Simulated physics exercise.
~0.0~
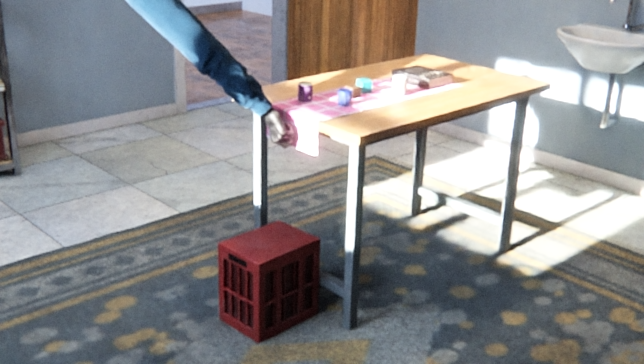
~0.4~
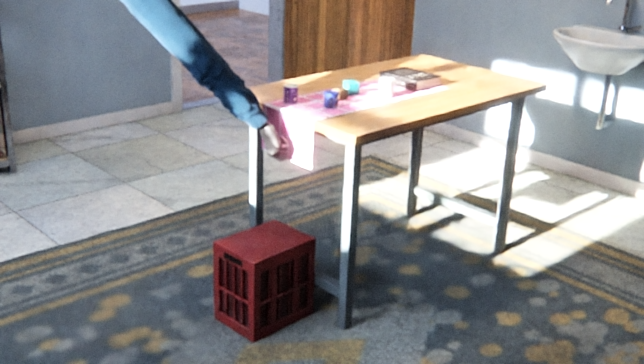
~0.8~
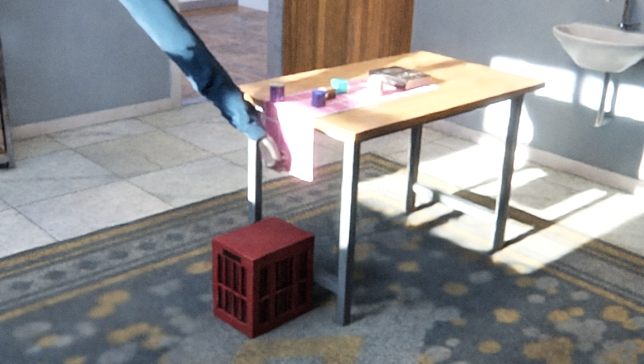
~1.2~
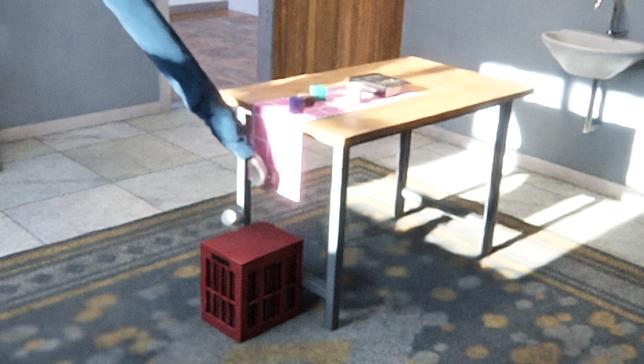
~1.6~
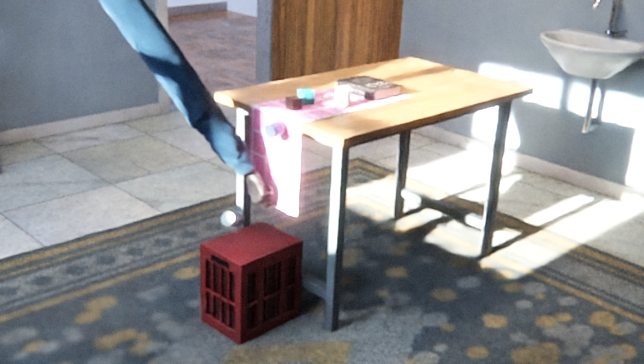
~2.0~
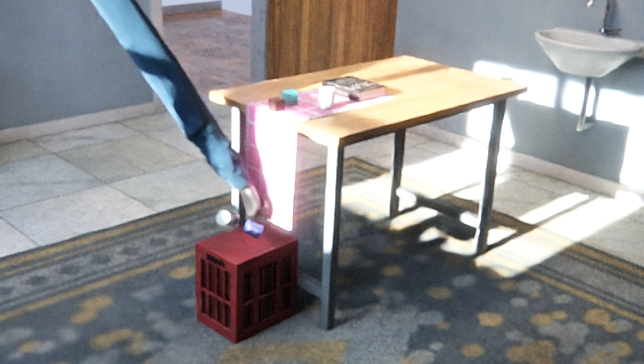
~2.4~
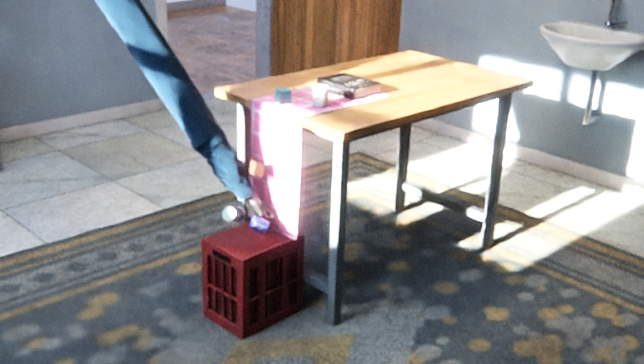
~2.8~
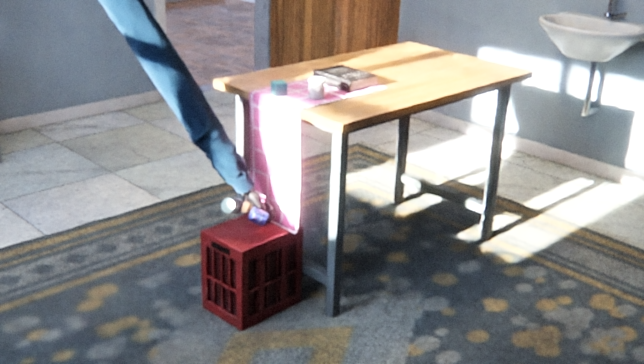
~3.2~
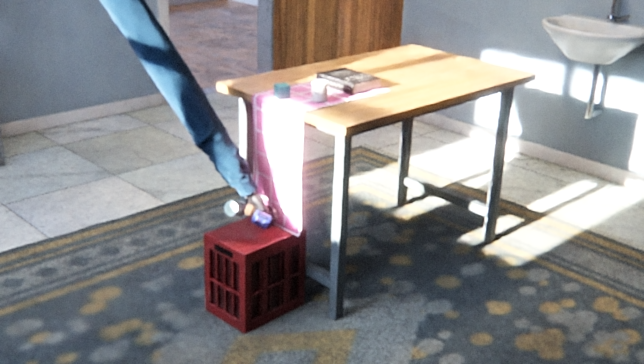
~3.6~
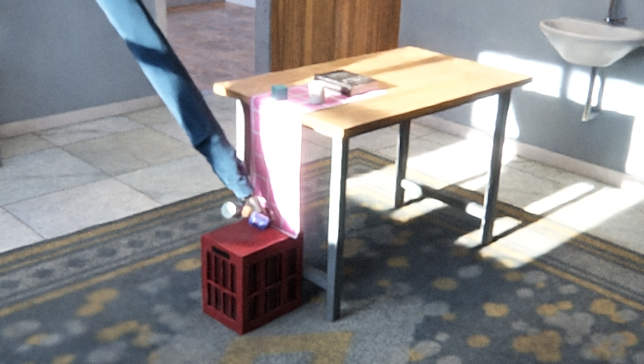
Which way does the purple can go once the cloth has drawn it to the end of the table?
It goes down, dropping off the left end of the table towards the top of the red crate.
